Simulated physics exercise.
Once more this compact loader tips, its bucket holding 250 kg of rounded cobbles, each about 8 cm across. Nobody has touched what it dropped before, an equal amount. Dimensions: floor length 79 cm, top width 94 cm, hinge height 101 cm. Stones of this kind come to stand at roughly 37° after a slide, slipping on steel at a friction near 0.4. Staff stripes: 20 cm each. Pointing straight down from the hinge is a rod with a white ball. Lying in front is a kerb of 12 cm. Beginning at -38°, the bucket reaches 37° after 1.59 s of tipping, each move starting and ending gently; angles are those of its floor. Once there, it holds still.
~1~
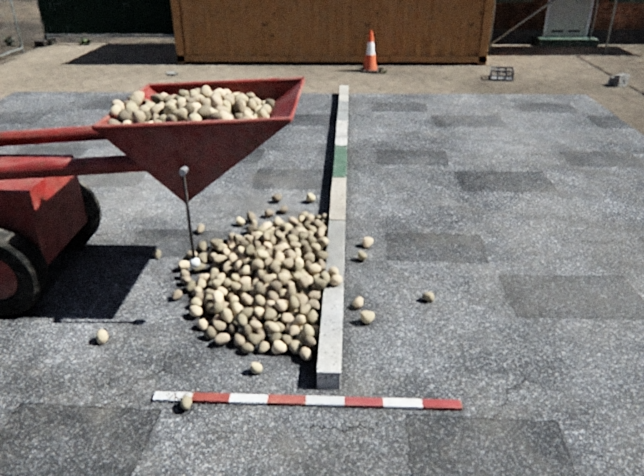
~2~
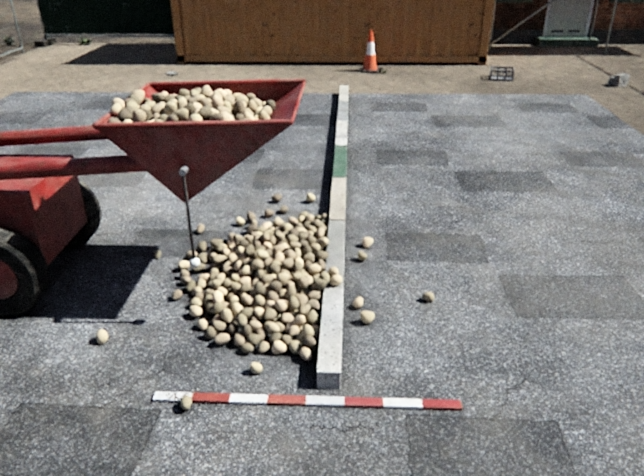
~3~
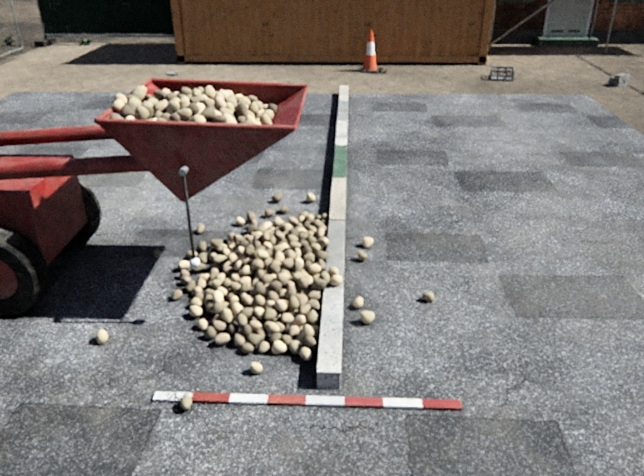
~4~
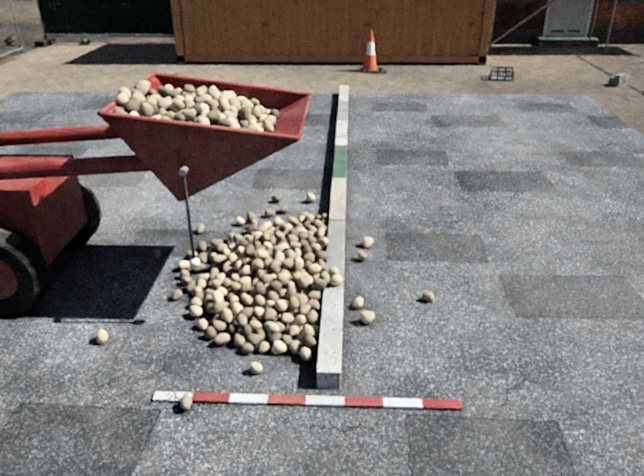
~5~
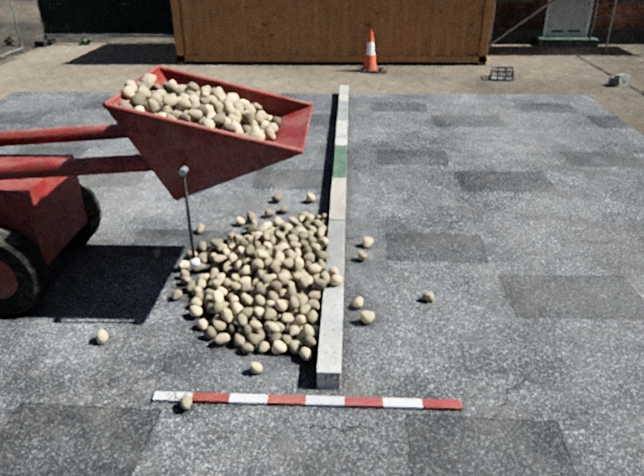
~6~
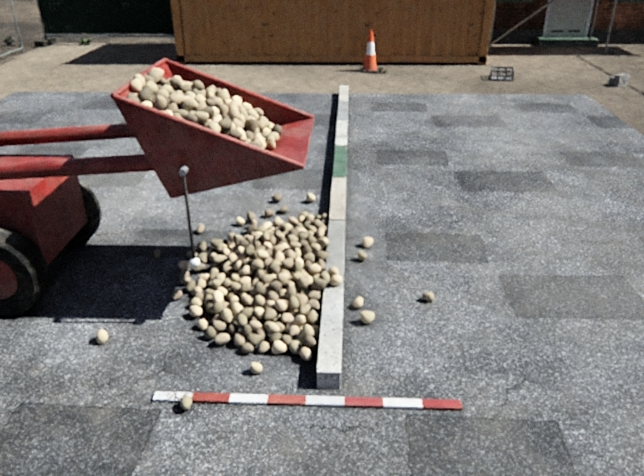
A red loader gradually tilts its stone-filled bucket forward above a pile beside a kerb.
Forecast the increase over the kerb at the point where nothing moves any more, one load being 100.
I would say 54 per cent.
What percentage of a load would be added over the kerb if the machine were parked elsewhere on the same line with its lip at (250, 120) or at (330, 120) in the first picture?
The first would add around 20 per cent, the second around 90 per cent.
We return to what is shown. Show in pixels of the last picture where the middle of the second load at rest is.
The centre sits about (350, 271).
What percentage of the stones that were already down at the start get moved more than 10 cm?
Estimate: 0 %, roughly.
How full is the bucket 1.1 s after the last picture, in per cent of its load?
It still holds about 40 per cent.
Then, 0.6 s after the last picture the floor is at 25°; in per cent of one load, 99 in the bucket, 100 on this side of the kerb, 1 over the kerb; the foremost stones are at (360, 279).
Then, 1.1 s after the last picture the floor is at 37°; in per cent of one load, 38 in the bucket, 152 on this side of the kerb, 11 over the kerb; the foremost stones are at (396, 286).
Then, 1.4 s after the last picture the floor is at 37°; in per cent of one load, 4 in the bucket, 159 on this side of the kerb, 38 over the kerb; the foremost stones are at (445, 271).
Then, 3.9 s after the last picture the floor is at 37°; in per cent of one load, 0 in the bucket, 145 on this side of the kerb, 55 over the kerb; the foremost stones are at (506, 275). Net gain over the kerb, 54.
